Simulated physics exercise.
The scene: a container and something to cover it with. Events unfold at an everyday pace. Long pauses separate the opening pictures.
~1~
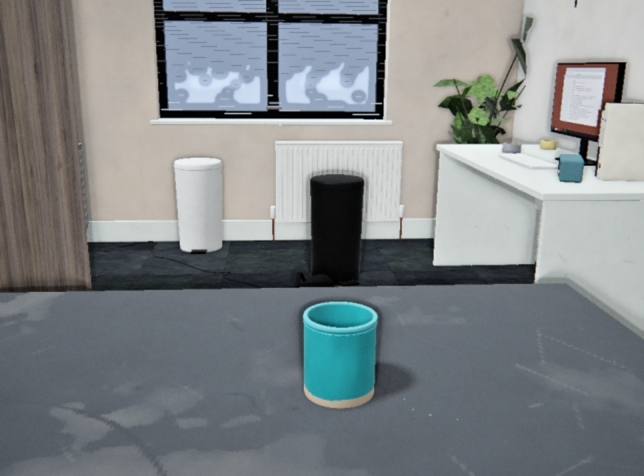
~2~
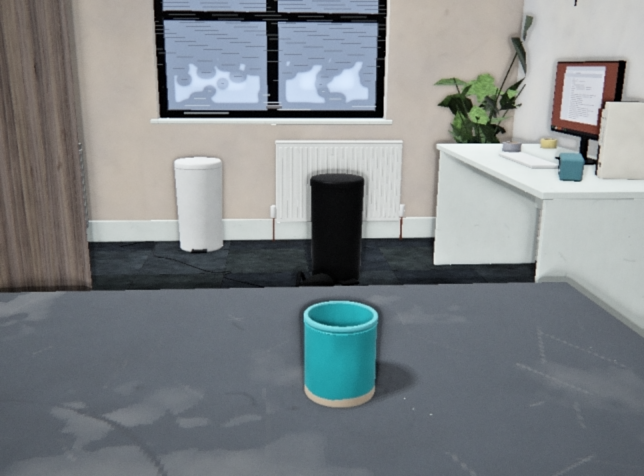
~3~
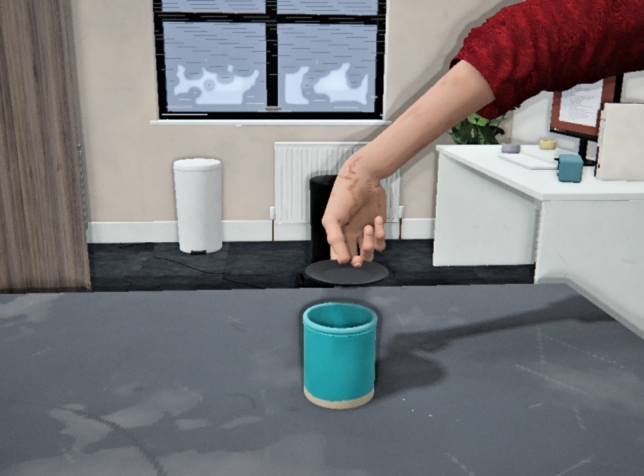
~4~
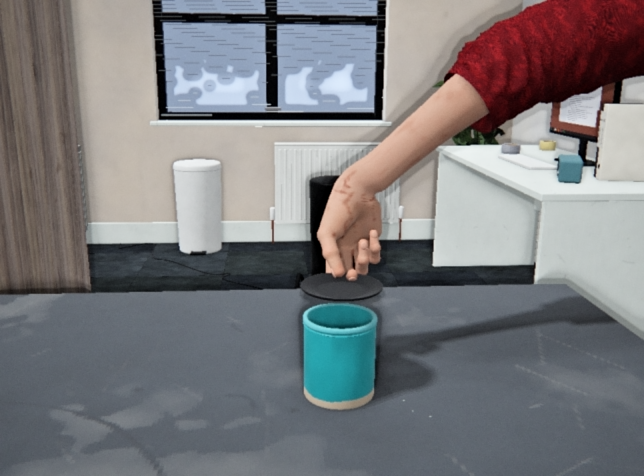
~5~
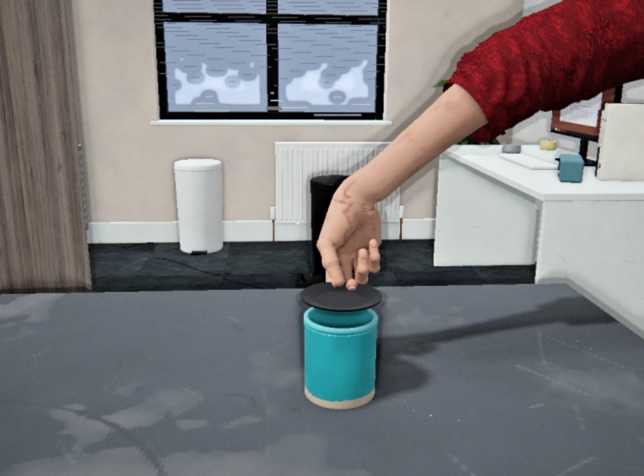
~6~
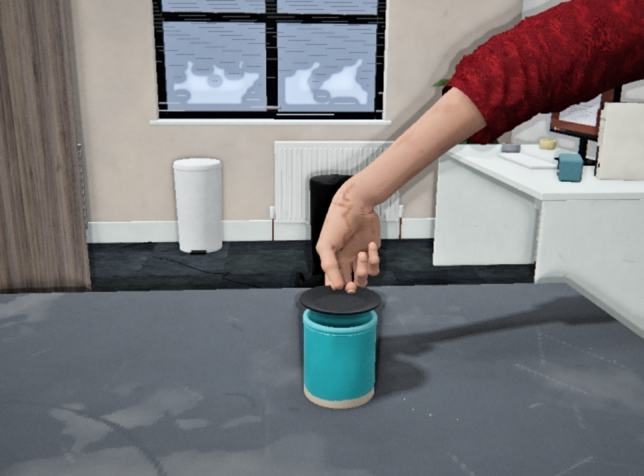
Hand in a red knitted sleeve lowering a black plate onto a teal jar on a grey tabletop and keeping hold.
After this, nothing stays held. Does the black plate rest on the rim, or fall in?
Well, here the black plate simply sits across the top.
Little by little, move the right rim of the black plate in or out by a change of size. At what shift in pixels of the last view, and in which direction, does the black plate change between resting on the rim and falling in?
About 8 pixels to the left.
Then, 0.10 s on from there, black plate moving near (340, 311).
Then, 0.44 s on from there, black plate sitting on the rim near (340, 311).
In the end, the black plate works as a lid, near (340, 311).
